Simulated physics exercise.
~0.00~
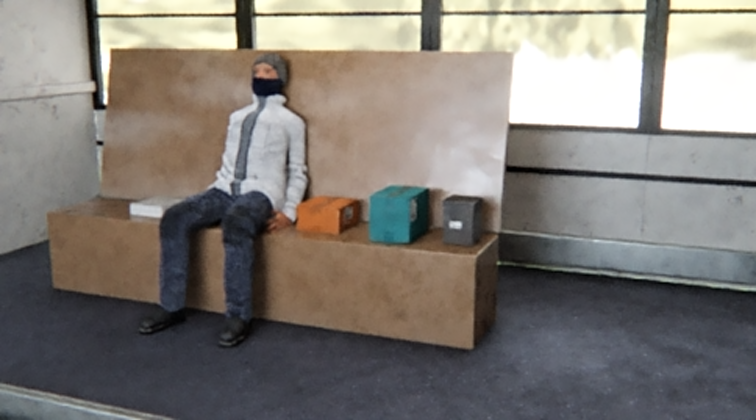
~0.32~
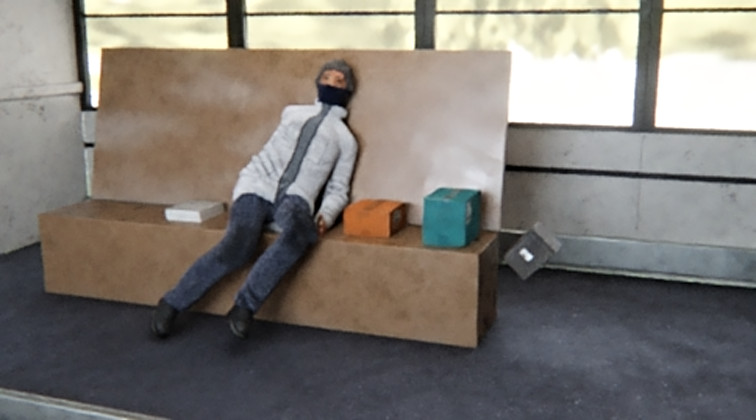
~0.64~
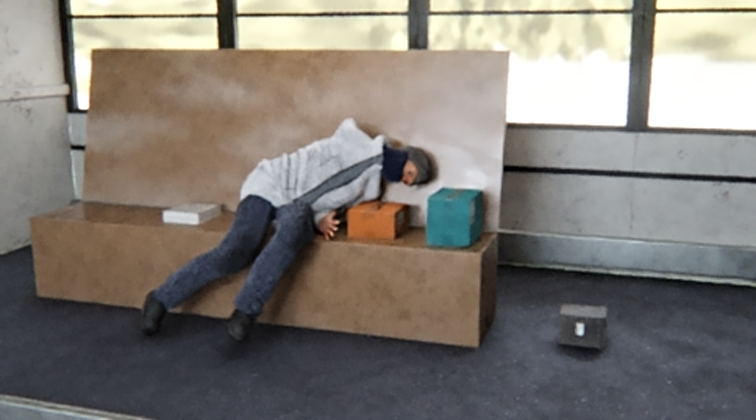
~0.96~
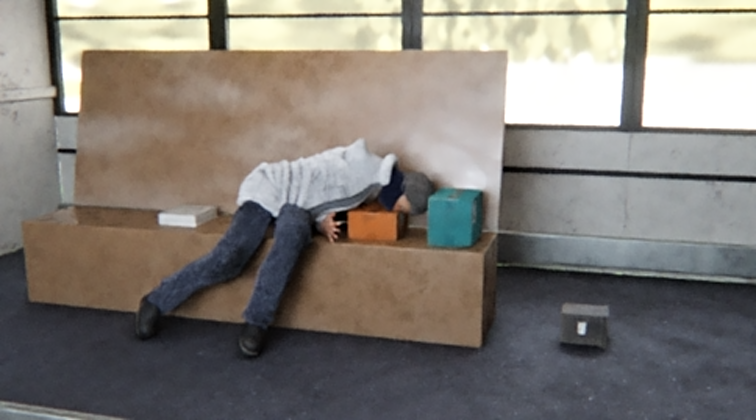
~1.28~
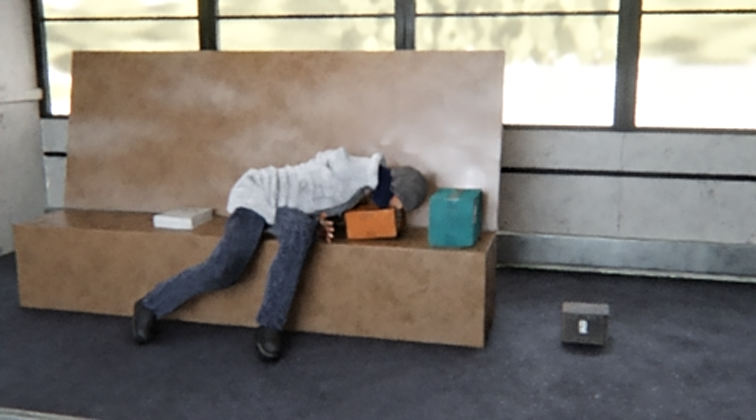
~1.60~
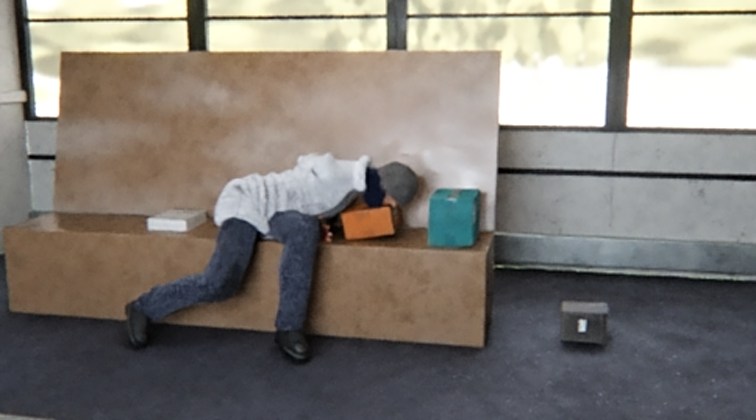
Seated figure in white jacket toppling rightward onto an orange box as a dark box drops off the bench, hips staying seated.
